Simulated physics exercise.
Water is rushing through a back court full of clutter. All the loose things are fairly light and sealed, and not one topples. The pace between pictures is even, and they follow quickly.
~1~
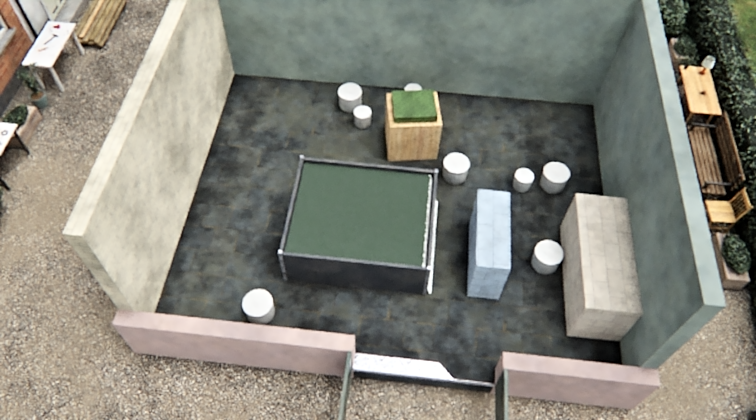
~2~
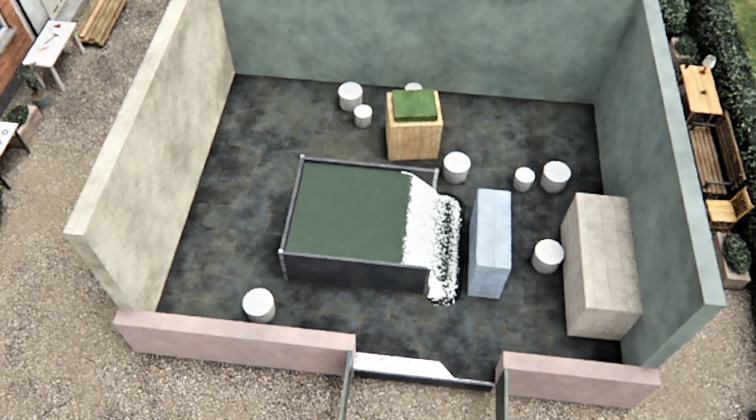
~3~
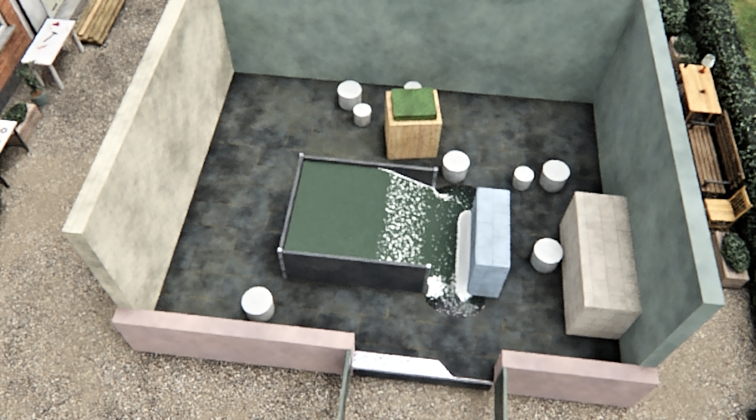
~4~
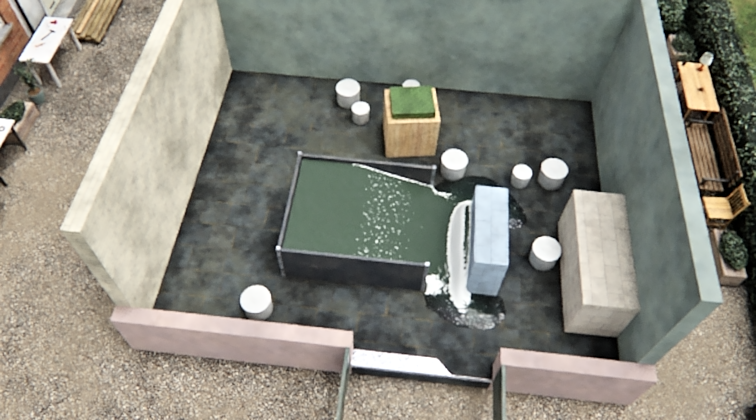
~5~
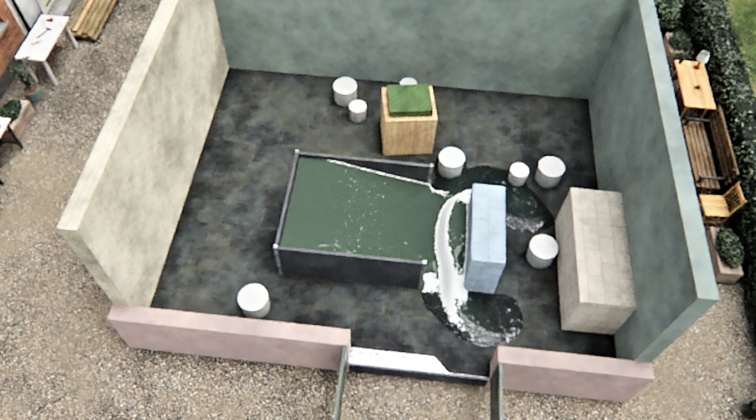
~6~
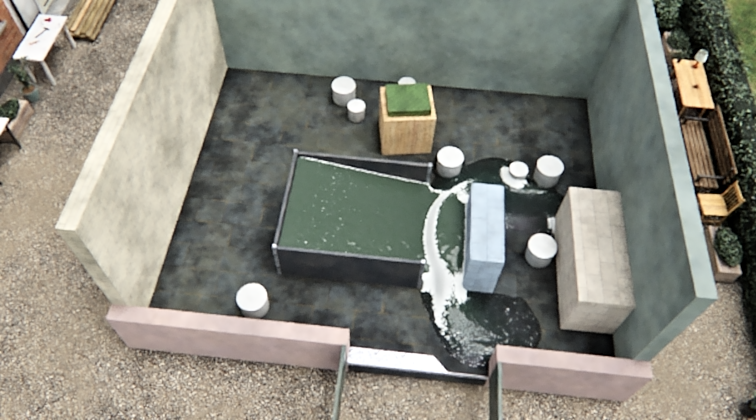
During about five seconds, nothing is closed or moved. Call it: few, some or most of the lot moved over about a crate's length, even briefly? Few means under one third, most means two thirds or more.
Some.
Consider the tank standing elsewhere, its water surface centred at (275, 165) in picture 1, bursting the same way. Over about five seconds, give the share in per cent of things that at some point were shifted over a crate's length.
Roughly 90 %.
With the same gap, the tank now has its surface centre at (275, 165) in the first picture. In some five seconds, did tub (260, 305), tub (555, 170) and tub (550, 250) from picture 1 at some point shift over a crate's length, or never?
Item one not displaced far, item two travelled far enough, item three travelled far enough.
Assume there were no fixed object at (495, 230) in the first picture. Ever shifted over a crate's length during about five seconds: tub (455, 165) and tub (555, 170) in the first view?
In order: Stayed put, then got displaced.
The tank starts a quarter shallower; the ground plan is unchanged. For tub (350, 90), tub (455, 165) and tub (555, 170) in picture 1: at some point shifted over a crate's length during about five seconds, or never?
Order as given: Not past it; displaced that much; displaced that much.
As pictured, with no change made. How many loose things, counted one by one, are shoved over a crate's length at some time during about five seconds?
So, 4 of them.
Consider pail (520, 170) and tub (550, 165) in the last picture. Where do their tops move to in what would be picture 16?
Estimate: First at (580, 97), second at (586, 124), approximately.
A moment on, 0 of 8 are well off their spots; 0 afloat.
Next, 3 of 8 are well off their spots; 2 afloat.
Later, 3 of 8 are well off their spots; 2 afloat.
In the end, 4 of 8 are well off their spots, and 4 have been at some point; 3 afloat.
